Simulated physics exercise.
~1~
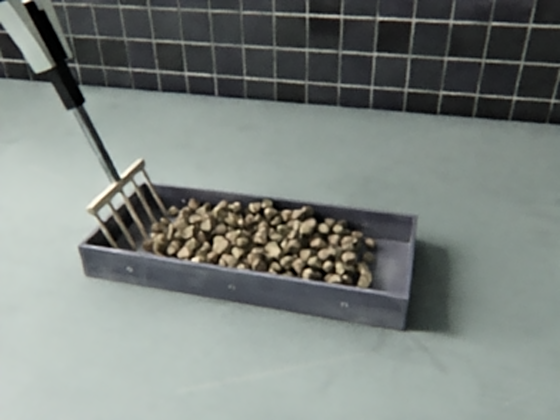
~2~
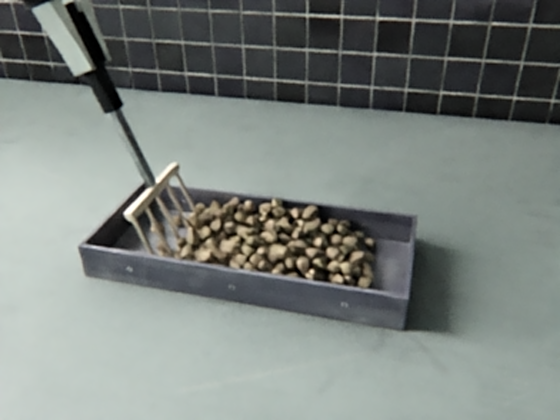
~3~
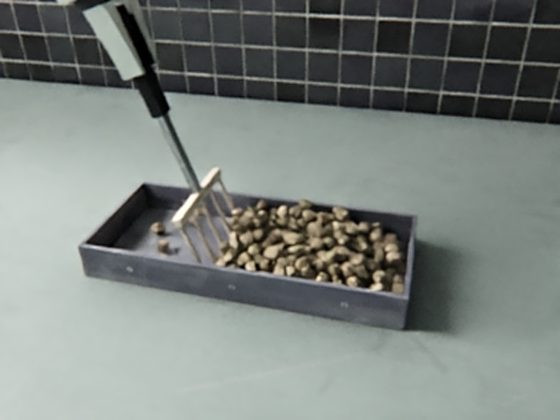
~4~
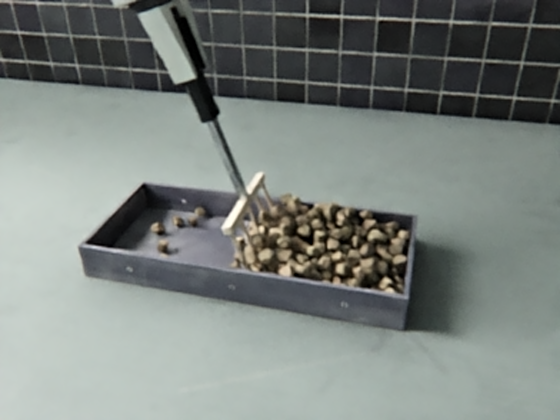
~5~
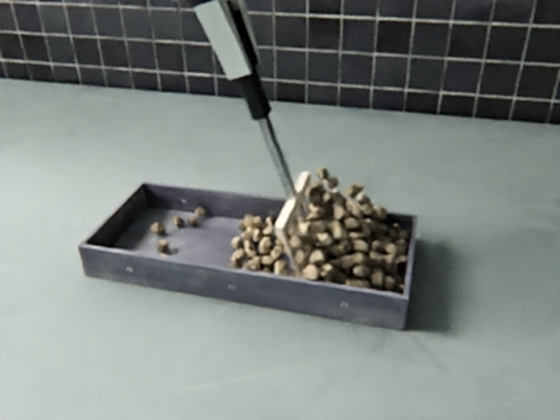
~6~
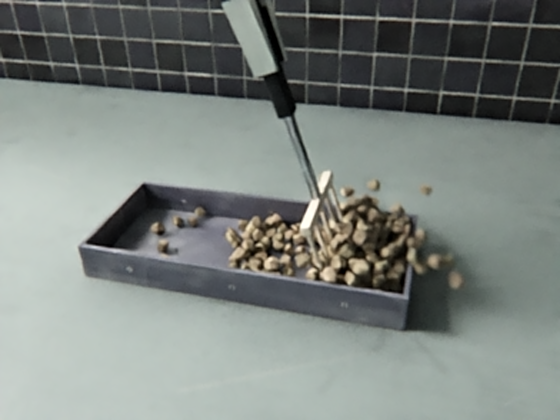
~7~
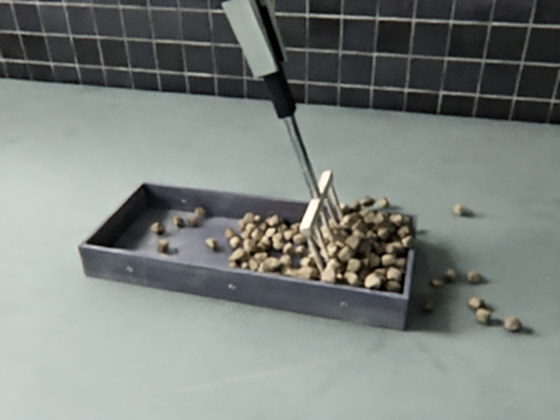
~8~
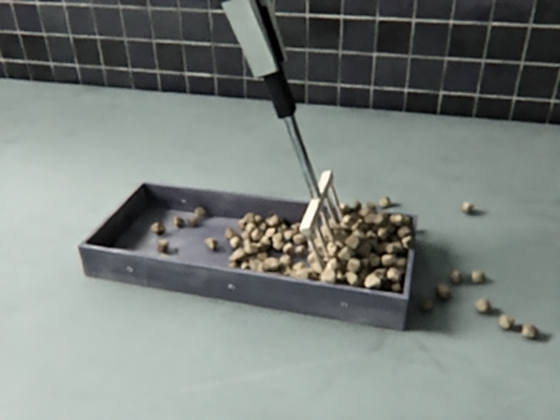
On a pale grey-green tabletop backed by a wall of dark square tiles, seen from slightly above, sits a shallow, dark grey rectangular trough holding a heap of brownish pebbles. A black and silver arm reaches in from the upper left, holding a pale rake at the trough's left end. The rake sweeps right, pushing the pebbles into a steepening pile and leaving a few behind. Near the right end, the pile rises above the rim and some pebbles tumble over. The rake stops, and a handful lie scattered on the table to the right, while most remain in the trough.
